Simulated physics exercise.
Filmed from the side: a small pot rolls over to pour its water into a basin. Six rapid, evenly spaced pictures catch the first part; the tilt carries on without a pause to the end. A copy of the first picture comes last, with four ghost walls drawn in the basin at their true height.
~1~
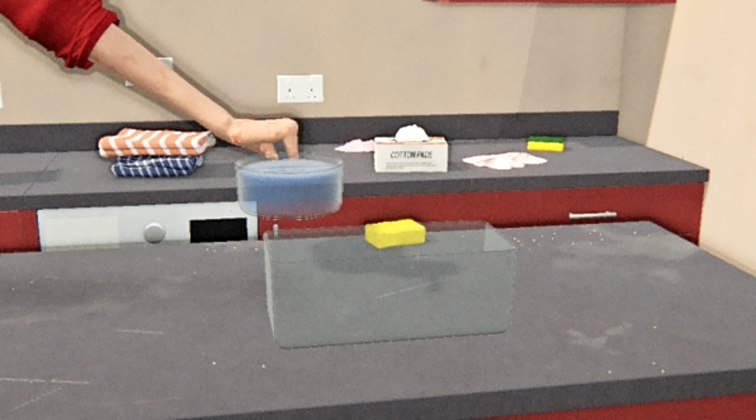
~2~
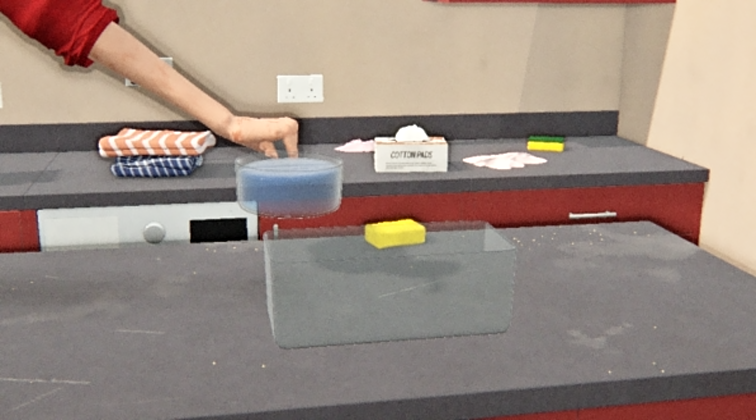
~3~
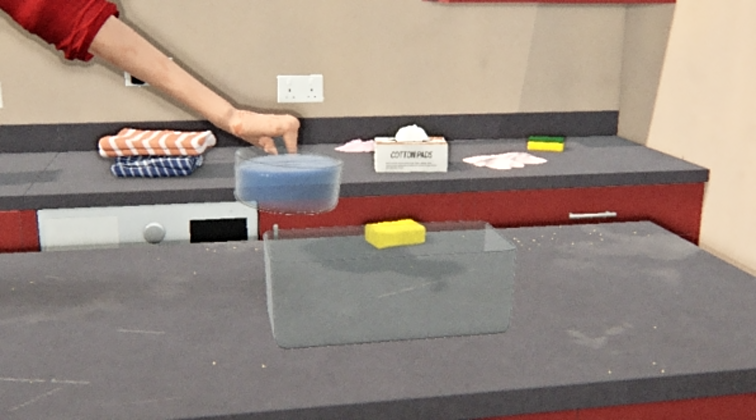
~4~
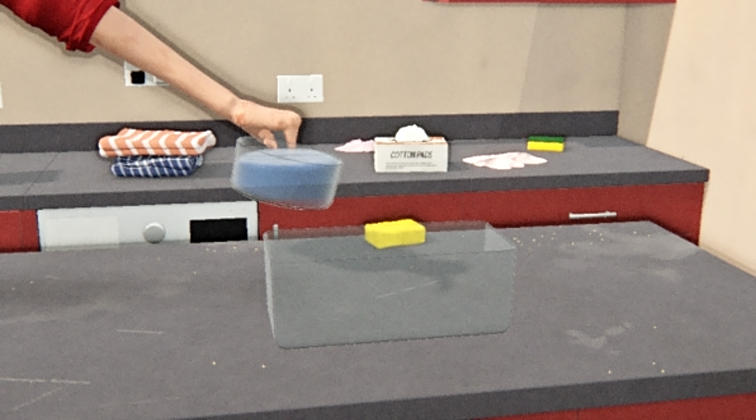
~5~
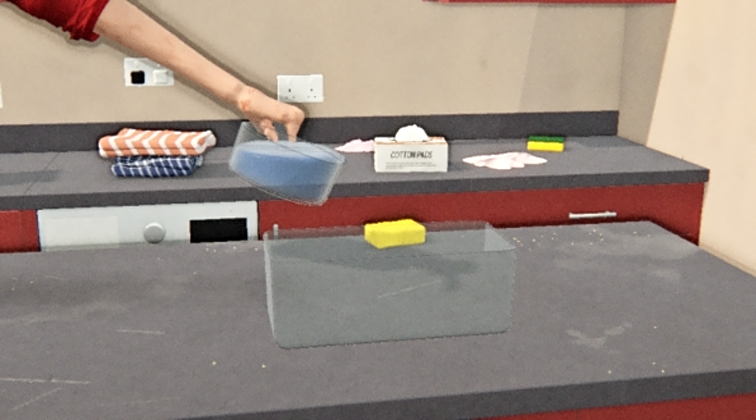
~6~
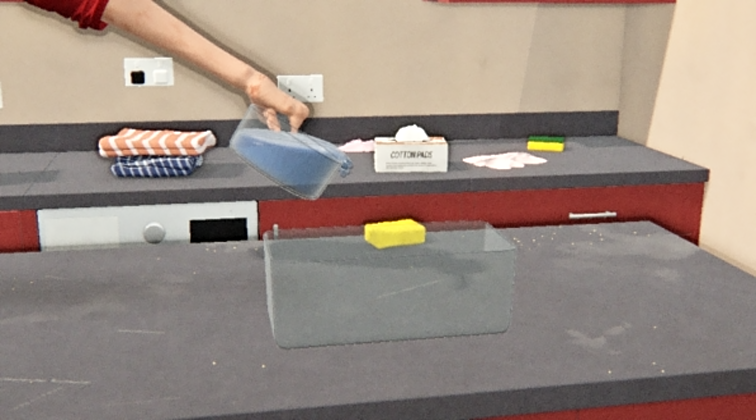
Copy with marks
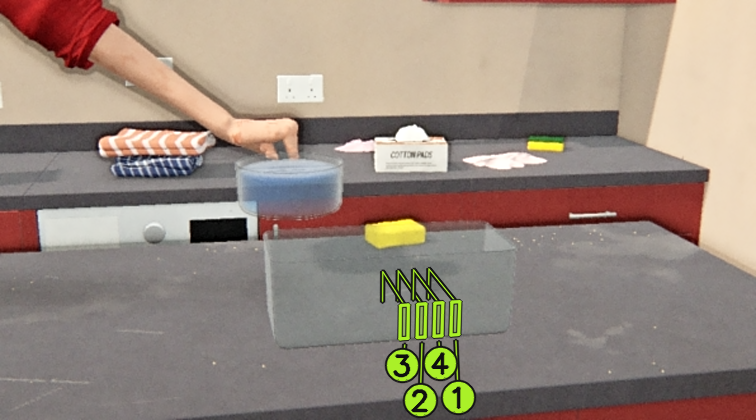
A hand tilts a clear pot of blue water rightward until some crosses its lip.
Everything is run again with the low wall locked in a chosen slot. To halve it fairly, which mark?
4 is best.
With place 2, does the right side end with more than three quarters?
No.
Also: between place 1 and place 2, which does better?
That is place 2.
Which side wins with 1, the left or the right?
More ends on the left.
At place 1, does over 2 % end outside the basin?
Yes, it does.
On the marked copy, 1 at (455, 340); 2 at (422, 343); 3 at (404, 344); 4 at (438, 342).
With 1, about 77 % ends left of the wall and 16 % right of it; 7 % is lost outside.
With 2, about 34 % ends left of the wall and 62 % right of it; 4 % is lost outside.
With 3, about 21 % ends left of the wall and 75 % right of it; 5 % is lost outside.
With 4, about 50 % ends left of the wall and 43 % right of it; 6 % is lost outside.
